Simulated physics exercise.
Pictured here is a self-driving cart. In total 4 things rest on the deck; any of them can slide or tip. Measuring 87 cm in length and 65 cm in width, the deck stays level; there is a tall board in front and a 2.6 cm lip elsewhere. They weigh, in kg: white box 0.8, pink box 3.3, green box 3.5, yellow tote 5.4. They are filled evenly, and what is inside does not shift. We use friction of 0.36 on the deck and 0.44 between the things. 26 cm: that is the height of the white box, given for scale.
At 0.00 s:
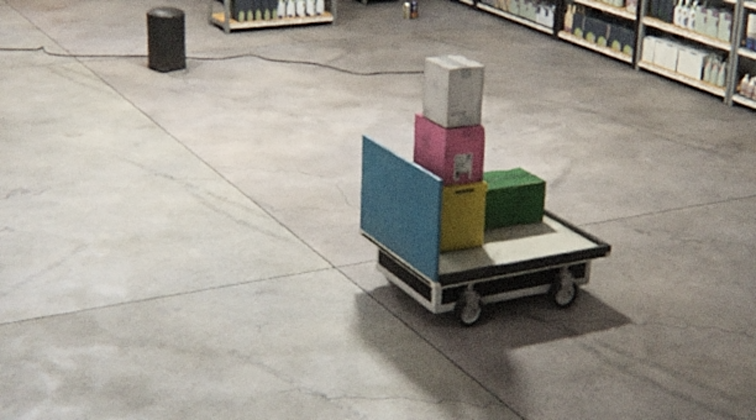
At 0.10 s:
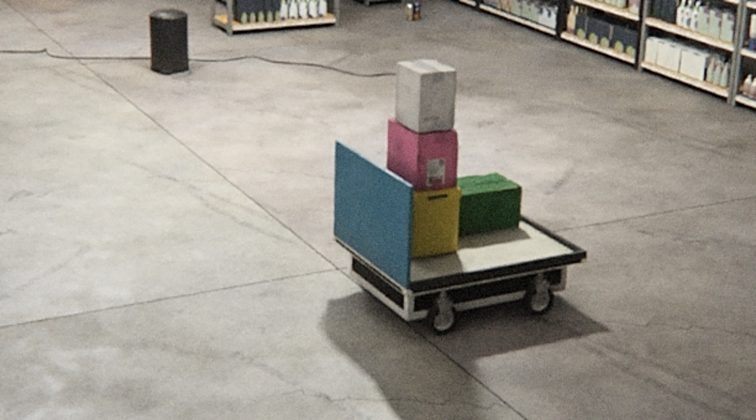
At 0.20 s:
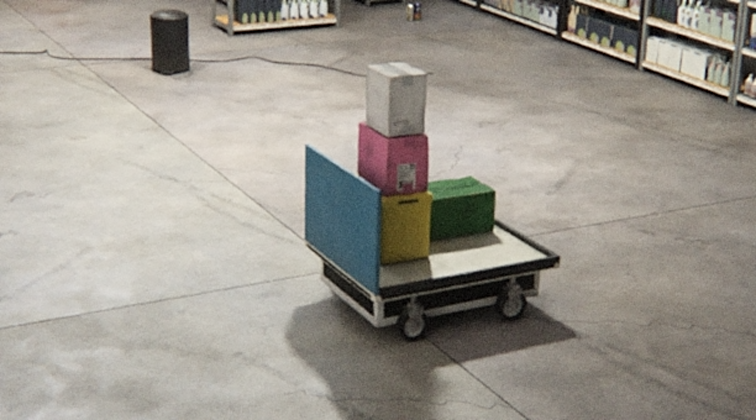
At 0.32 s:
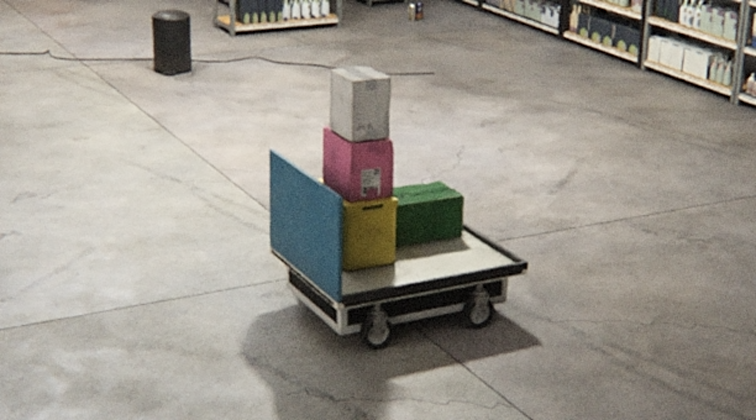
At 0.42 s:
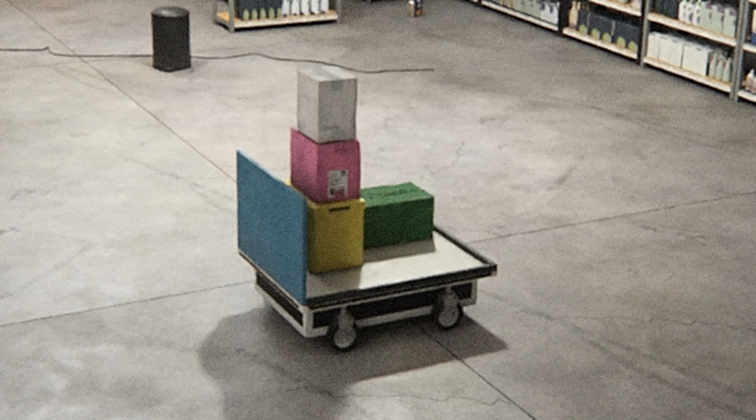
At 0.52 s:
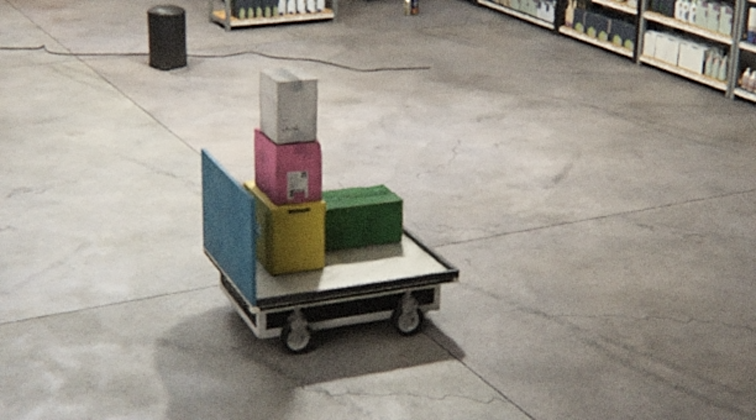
In this clip, a flat cart carrying a yellow tote beneath stacked pink and white boxes, with a green box alongside, rolls steadily leftward across a concrete floor, turning slightly while the load stays in place on the deck.
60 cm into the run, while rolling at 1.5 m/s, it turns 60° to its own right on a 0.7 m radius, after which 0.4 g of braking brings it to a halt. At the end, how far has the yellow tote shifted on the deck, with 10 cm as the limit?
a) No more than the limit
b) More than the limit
More than the limit.
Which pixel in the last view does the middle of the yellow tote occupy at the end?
It winds up close to (59, 179).
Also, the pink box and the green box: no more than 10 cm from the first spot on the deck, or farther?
First the pink box: It departs its position; then the green box: It stays in position.
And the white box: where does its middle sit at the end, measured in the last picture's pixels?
Near (28, 70).
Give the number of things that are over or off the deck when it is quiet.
The number is 0.
By 0.72 s, cart has run 108 cm, turned 27°; yellow tote 9 cm from its spot near (215, 222); white box 13 cm from its spot; pink box 11 cm from its spot.
By 0.82 s, cart has run 123 cm, turned 39°; yellow tote 13 cm from its spot near (182, 216); white box 19 cm from its spot; pink box 16 cm from its spot.
By 1.12 s, cart has run 168 cm, turned 60°; yellow tote 18 cm from its spot near (106, 192); white box 28 cm from its spot; pink box 22 cm from its spot.
When it is over (1.9 s), not toppled but over 10 cm from the start, white box, pink box and yellow tote; the last one within 10 cm of the start. In the last view, yellow tote near (59, 179).
